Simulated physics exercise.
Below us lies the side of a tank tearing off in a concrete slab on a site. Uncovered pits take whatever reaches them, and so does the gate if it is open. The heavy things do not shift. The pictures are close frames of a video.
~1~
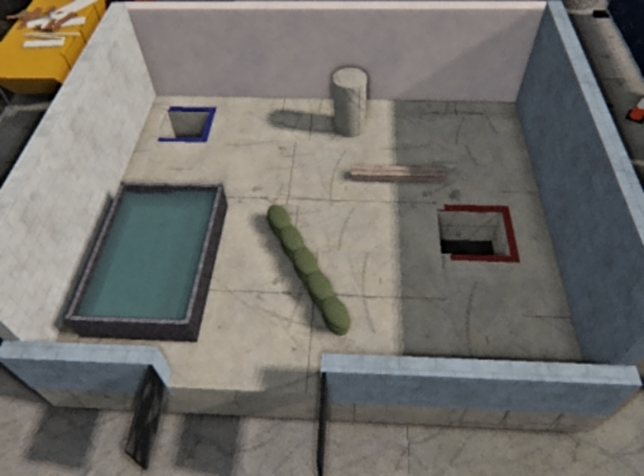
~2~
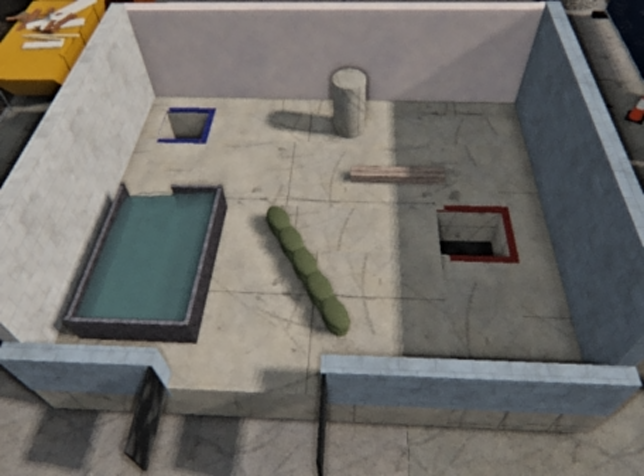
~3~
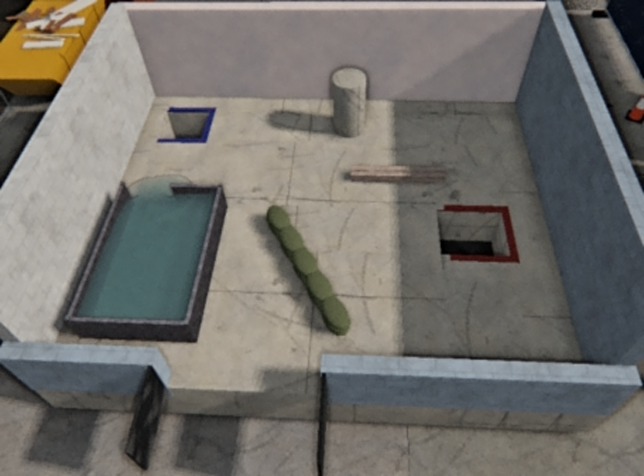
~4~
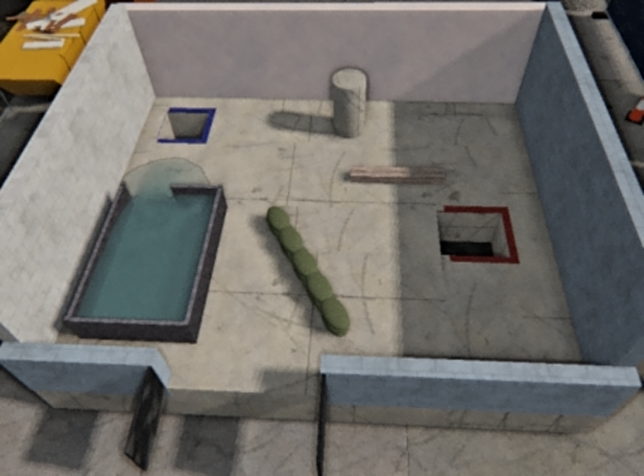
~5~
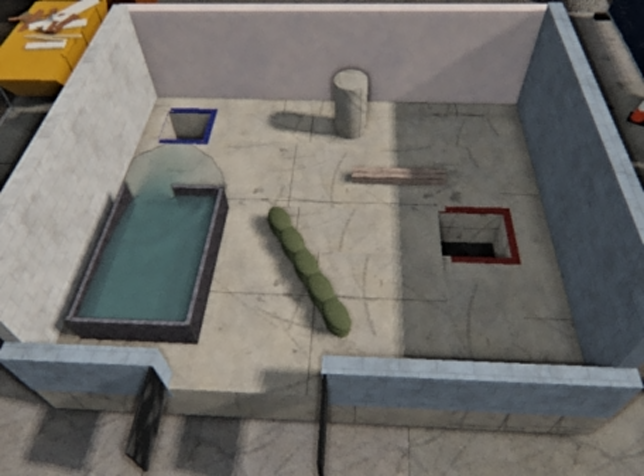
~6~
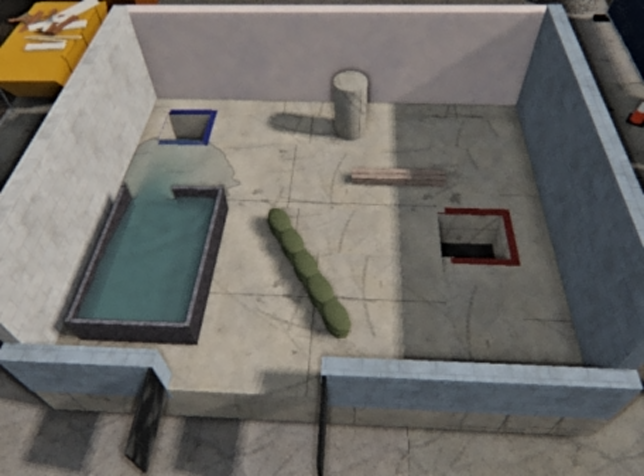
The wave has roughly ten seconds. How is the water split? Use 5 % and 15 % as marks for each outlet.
The gate takes not even 5 %; the blue pit takes above 15 %; the red pit takes not even 5 %.
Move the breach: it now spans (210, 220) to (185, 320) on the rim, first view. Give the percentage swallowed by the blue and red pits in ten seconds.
Parts in a hundred: Blue 2, red 8.
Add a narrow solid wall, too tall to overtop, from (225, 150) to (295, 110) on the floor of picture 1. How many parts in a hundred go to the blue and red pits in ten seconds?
Parts in a hundred: Blue 50, red 0.
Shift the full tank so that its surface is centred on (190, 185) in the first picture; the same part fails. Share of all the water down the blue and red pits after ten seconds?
Roughly, in per cent: Blue 65, red 0.
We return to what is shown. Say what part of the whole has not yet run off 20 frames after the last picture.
Close to 80 %.
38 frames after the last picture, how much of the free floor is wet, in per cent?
Near 30 in a hundred.
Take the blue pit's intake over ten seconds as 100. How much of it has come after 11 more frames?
Some 20 per cent.
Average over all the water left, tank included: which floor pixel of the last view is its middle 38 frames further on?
Near (211, 214).
A moment on, water covers 10 % of the floor; the gate 0 %, the blue pit 3 %, the red pit 0 %.
Next, water covers 15 % of the floor; the gate 0 %, the blue pit 10 %, the red pit 0 %.
Then, water covers 20 % of the floor; the gate 0 %, the blue pit 20 %, the red pit 0 %.
Later, water covers 30 % of the floor; the gate 0 %, the blue pit 33 %, the red pit 0 %.
In the end, water covers 45 % of the floor; the gate 0 %, the blue pit 44 %, the red pit 0 %.
